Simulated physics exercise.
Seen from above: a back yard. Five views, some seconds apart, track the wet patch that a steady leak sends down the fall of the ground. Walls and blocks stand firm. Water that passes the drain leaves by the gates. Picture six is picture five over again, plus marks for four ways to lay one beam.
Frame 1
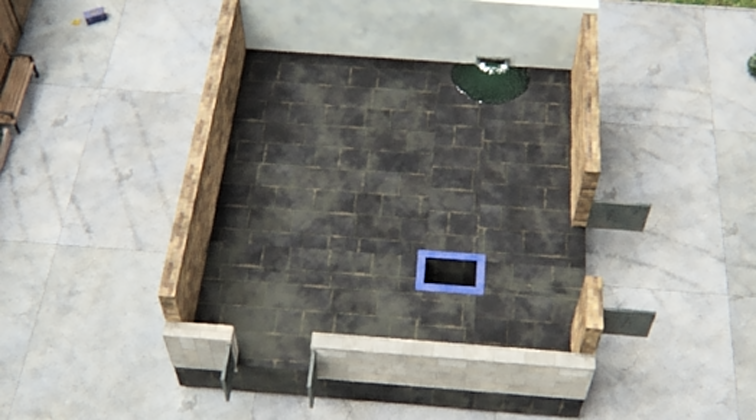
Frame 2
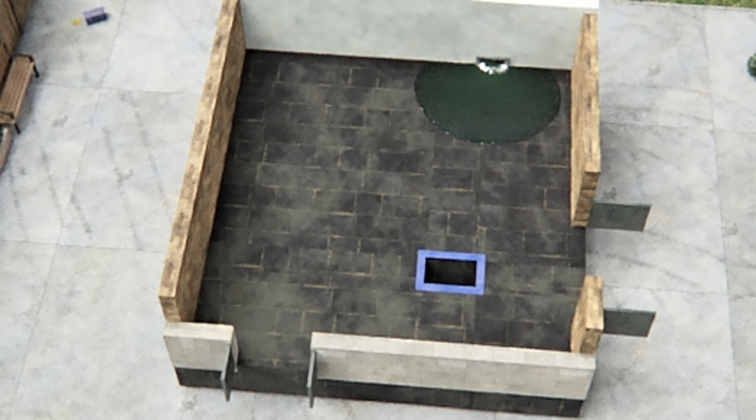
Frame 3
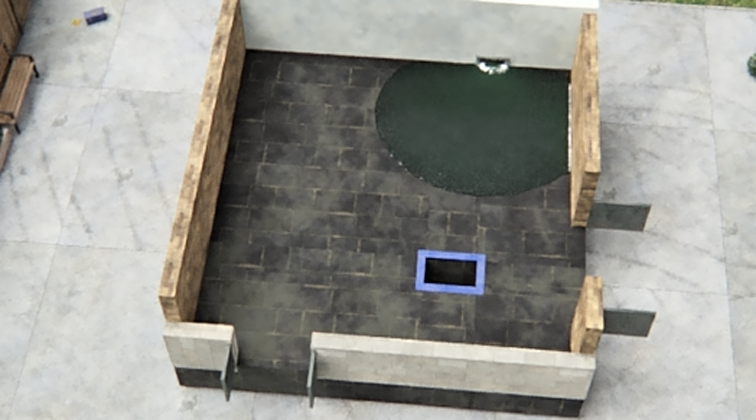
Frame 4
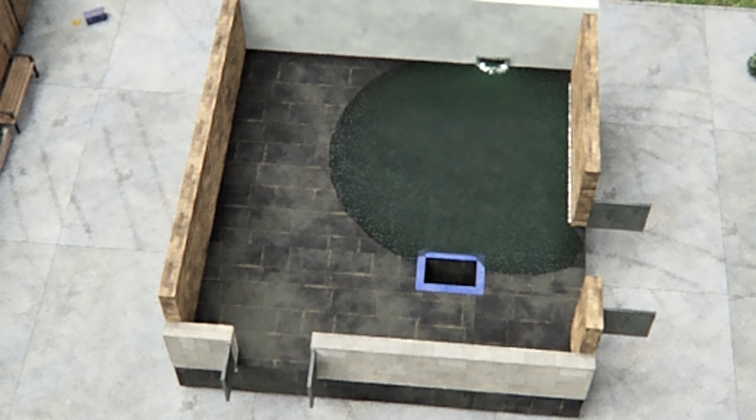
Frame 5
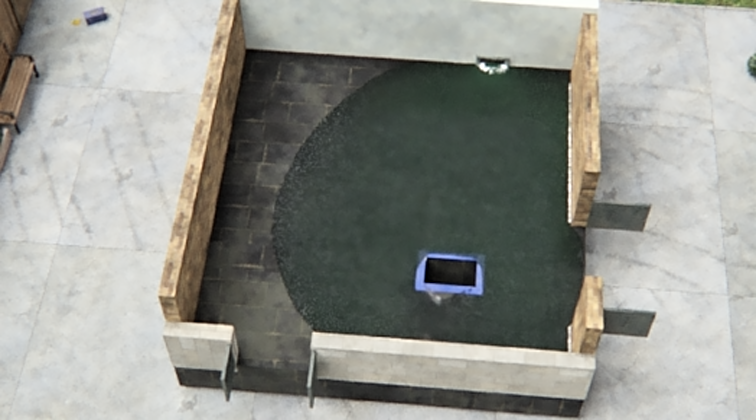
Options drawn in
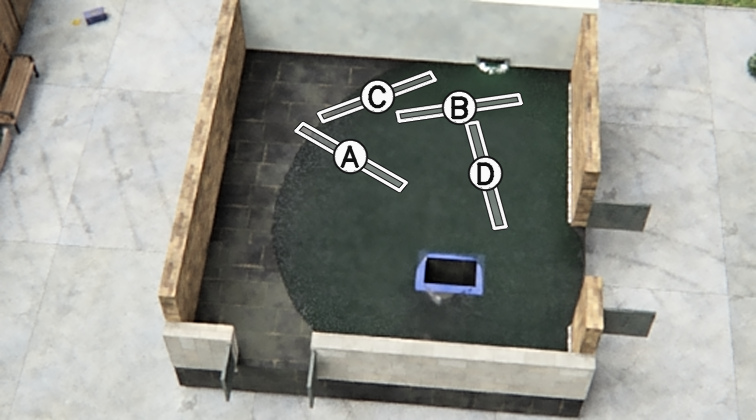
A walled, dark-paved back yard seen from above had green water pouring from an outfall in the far wall, spreading across the paving until it surrounded the blue gully and ran into it.
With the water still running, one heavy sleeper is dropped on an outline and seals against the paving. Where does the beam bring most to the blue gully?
A.
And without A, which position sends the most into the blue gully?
Here it is position C.
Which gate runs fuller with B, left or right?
The left gate.
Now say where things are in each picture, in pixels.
The first frame shows outfall at (493, 61); blue gully at (451, 272); open gate at (277, 355); open gate at (572, 275); front seen at (508, 97), 3 % of the ground wet; blue gully still dry.
The second frame shows front seen at (482, 139), 10 % of the ground wet; blue gully still dry.
The third frame shows front seen at (501, 192), 22 % of the ground wet; blue gully still dry.
The fourth frame shows front seen at (512, 270), 41 % of the ground wet; blue gully still dry.
The fifth frame shows front seen at (310, 315), 63 % of the ground wet; blue gully taking water.
On the marked copy, A from (299, 127) to (402, 186); B from (398, 116) to (519, 99); C from (320, 117) to (432, 76); D from (471, 122) to (500, 227).
With A, about 44 % of the stream goes into the blue gully, about 55 % out by the gates.
With B, about 14 % of the stream goes into the blue gully, about 83 % out by the gates.
With C, about 31 % of the stream goes into the blue gully, about 68 % out by the gates.
With D, about 16 % of the stream goes into the blue gully, about 83 % out by the gates.
